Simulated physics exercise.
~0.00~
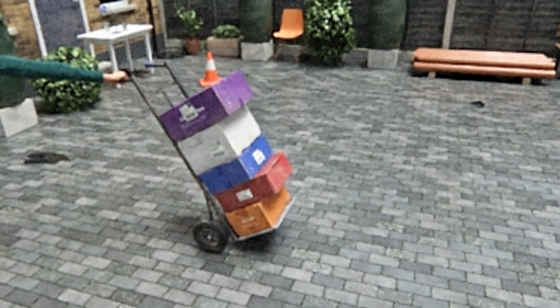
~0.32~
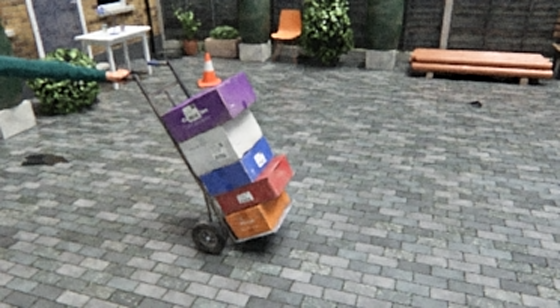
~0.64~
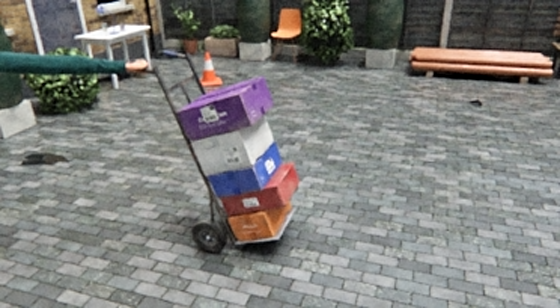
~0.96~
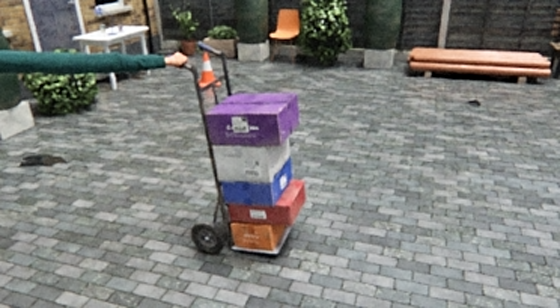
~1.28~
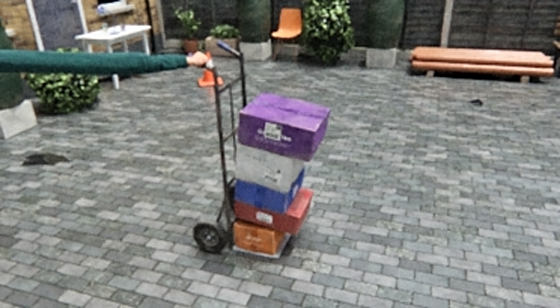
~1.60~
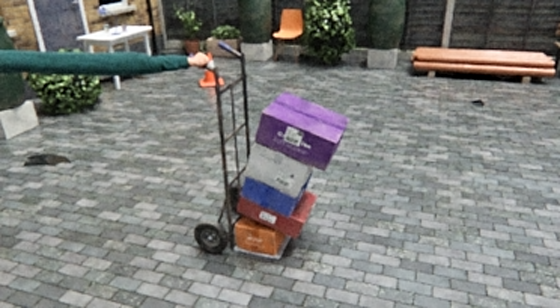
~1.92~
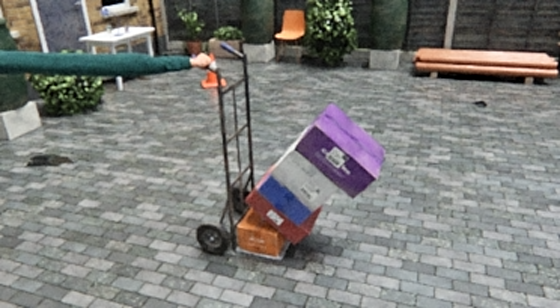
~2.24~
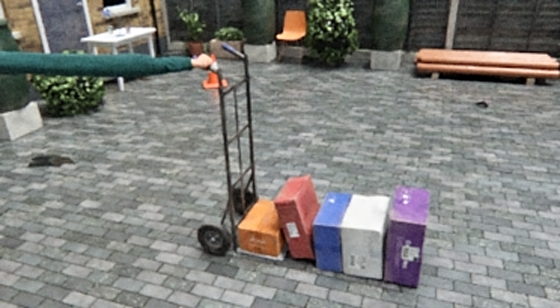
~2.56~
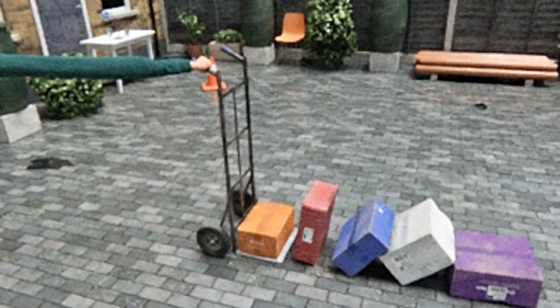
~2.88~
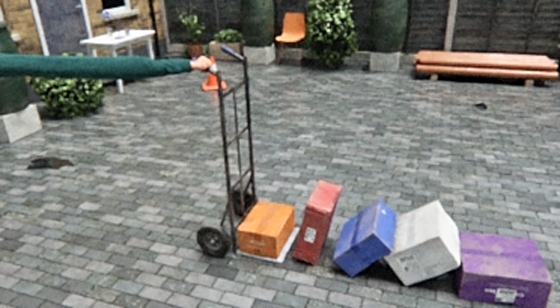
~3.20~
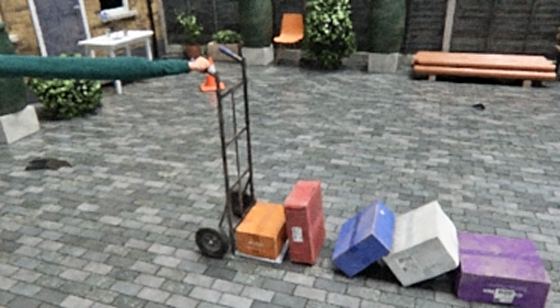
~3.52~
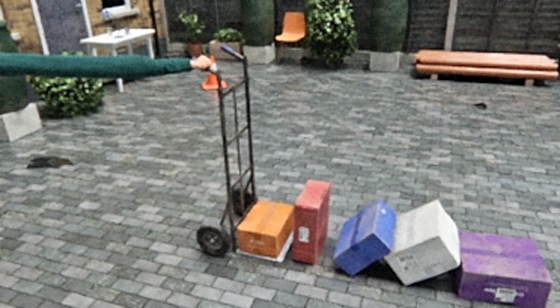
A green-sleeved arm reaches in from the left toward a sack truck on a grey paved yard, seen from slightly above, with a white table, orange chair and stacked planks behind. The tilted truck carries a leaning stack, with purple on top, then white, blue, red and orange at the bottom. The hand holds the handle as the truck swings upright. The upper four boxes pitch forward to the right and spill in a row. The purple, white and blue ones end tipped over on the paving, the red one rests on its side against the orange box, which stays on the plate.
